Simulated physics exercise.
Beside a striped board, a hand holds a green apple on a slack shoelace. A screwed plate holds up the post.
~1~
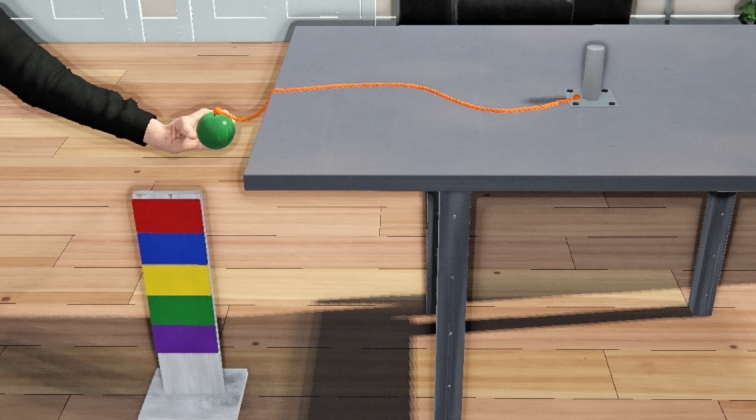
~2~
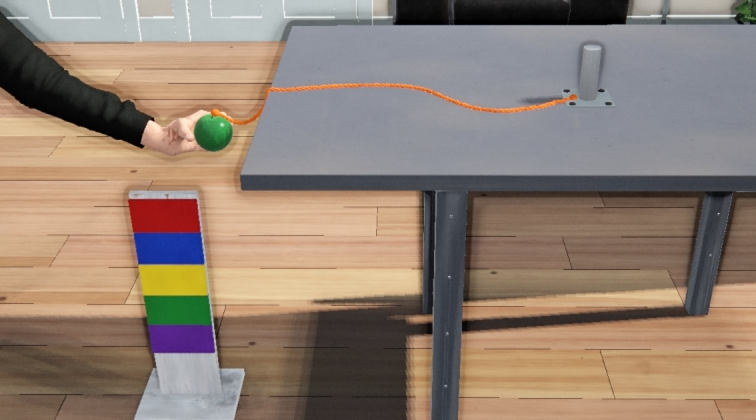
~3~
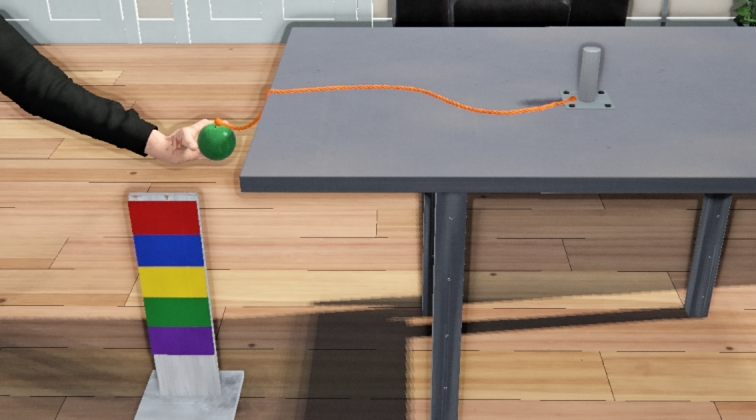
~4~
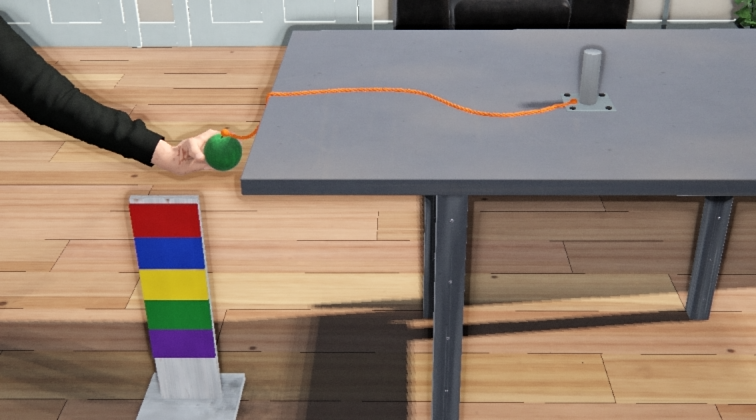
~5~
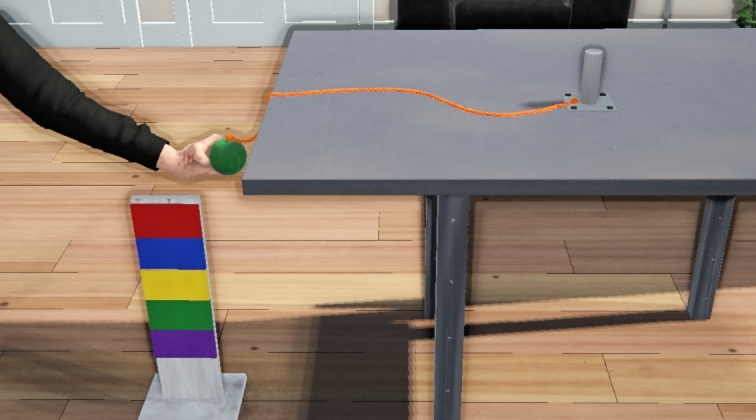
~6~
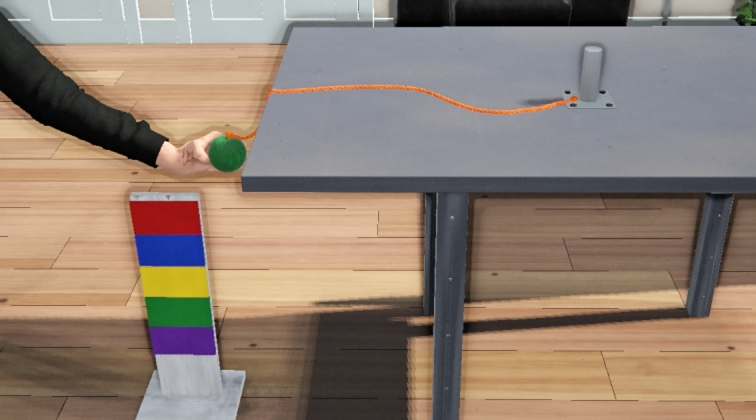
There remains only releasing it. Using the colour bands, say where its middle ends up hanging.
Its middle ends up at the red band.
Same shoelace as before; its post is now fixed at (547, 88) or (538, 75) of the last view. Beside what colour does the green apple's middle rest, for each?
Trial 1 - blue; trial 2 - blue.
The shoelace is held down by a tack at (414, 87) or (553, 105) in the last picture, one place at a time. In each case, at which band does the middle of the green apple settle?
Each in turn comes out as higher than all five, red.
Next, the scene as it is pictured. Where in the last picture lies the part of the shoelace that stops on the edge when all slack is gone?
Around (304, 90).
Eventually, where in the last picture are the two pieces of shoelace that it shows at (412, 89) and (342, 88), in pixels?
First: (378, 97). Second: (306, 96).
Early on, apple near (249, 205); level with red.
Midway, apple near (295, 209); level with red.
Near the end, apple near (282, 216); level with red.
Finally, apple near (279, 217); level with red. At red.
